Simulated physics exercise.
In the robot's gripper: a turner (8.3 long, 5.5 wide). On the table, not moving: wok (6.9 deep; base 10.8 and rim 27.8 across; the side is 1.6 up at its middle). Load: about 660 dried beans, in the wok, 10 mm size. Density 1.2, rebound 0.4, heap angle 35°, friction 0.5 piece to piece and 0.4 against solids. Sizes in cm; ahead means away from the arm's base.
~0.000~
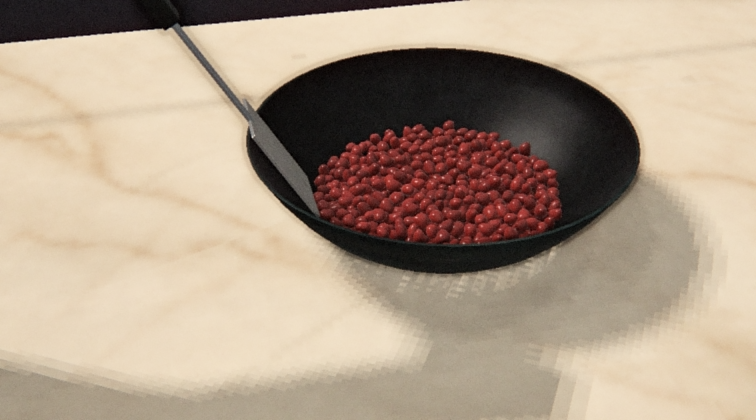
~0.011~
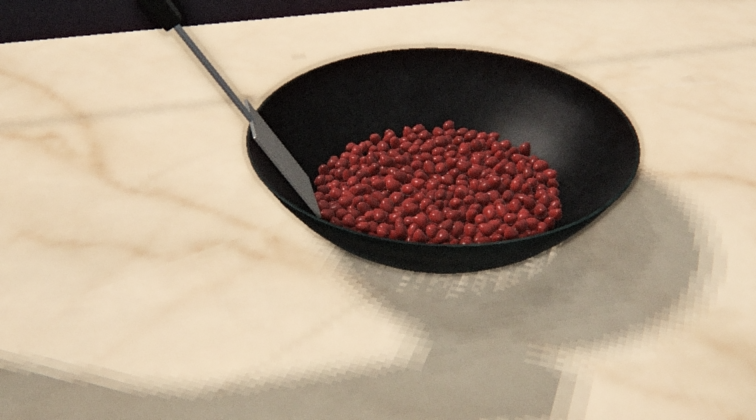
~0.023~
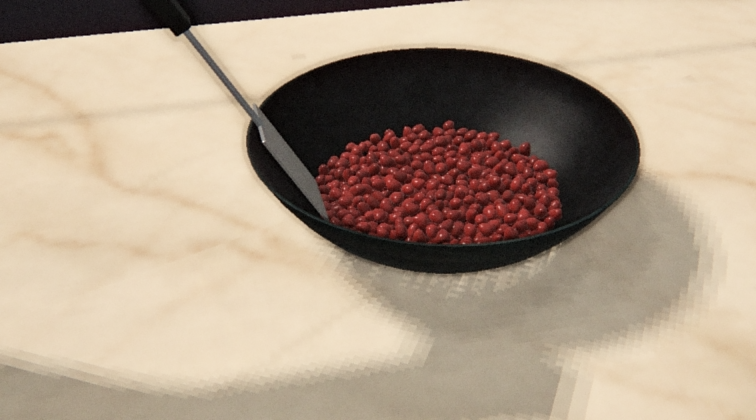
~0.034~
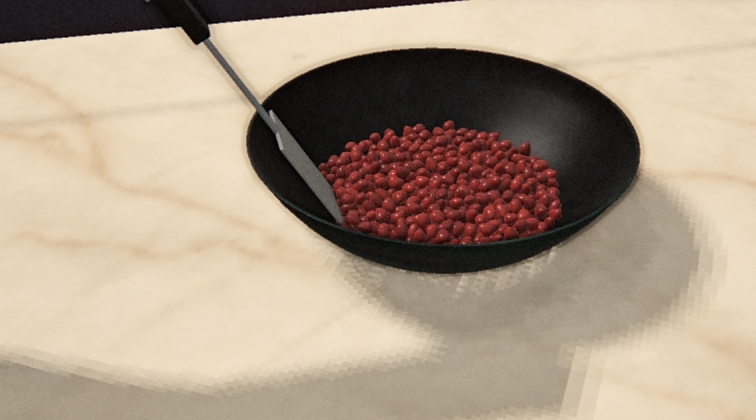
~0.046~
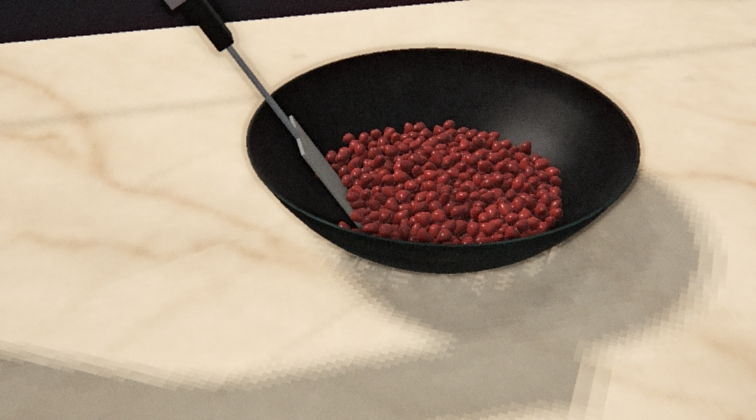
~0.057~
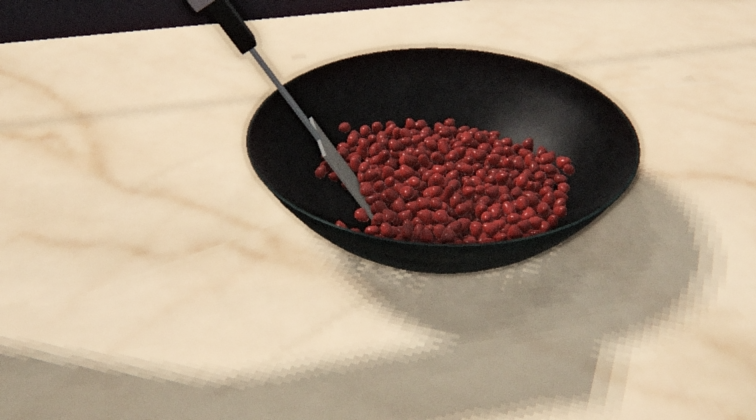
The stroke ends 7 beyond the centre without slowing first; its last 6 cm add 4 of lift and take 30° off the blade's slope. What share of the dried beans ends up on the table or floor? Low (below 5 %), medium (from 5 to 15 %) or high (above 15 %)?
A medium share, from 5 to 15 %, ends on the table or floor.
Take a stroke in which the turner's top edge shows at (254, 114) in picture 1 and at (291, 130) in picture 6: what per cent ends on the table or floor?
About 0 per cent.
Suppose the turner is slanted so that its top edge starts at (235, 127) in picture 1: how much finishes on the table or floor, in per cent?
Some 10 per cent.
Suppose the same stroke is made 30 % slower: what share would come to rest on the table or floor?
Then about 0 per cent.
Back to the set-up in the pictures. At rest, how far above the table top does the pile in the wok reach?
About 7.0 cm.
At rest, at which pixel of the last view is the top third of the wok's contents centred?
Around (540, 155).
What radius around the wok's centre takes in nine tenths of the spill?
About 45 cm.
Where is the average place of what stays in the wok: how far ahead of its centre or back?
Roughly 3.5 cm ahead.
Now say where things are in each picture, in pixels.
The turner top edge at (248, 117), sloping 60°; upper third of the load around (440, 185), from x 320 to 555, top at y 125; 660 in the wok, in the first picture.
The turner top edge at (250, 118), sloping 60°; upper third of the load around (440, 185), from x 320 to 555, top at y 125, in the second picture.
The turner top edge at (258, 122), sloping 60°; upper third of the load around (440, 185), from x 320 to 555, top at y 125, in the third picture.
The turner top edge at (276, 129), sloping 60°; upper third of the load around (440, 185), from x 320 to 555, top at y 125, in the fourth picture.
The turner top edge at (296, 134), sloping 60°; upper third of the load around (439, 181), from x 320 to 555, top at y 125, in the fifth picture.
The turner top edge at (317, 136), sloping 60°; upper third of the load around (441, 175), from x 320 to 570, top at y 125; 660 in the wok, in the sixth picture.
After 0.09 s, sloping 60°, highest piece 6 above the table; 660 in the wok.
After 0.12 s, sloping 52°, highest piece 7 above the table; 660 in the wok.
After 0.33 s, sloping 30°, highest piece 10 above the table; 614 in the wok, 14 on the table or floor, 32 on the blade or in flight.
After 1.38 s, sloping 30°, highest piece 8 above the table; 613 in the wok, 47 on the table or floor.
In the end, 613 in the wok, 47 on the table or floor. That is 7 % on the table or floor.
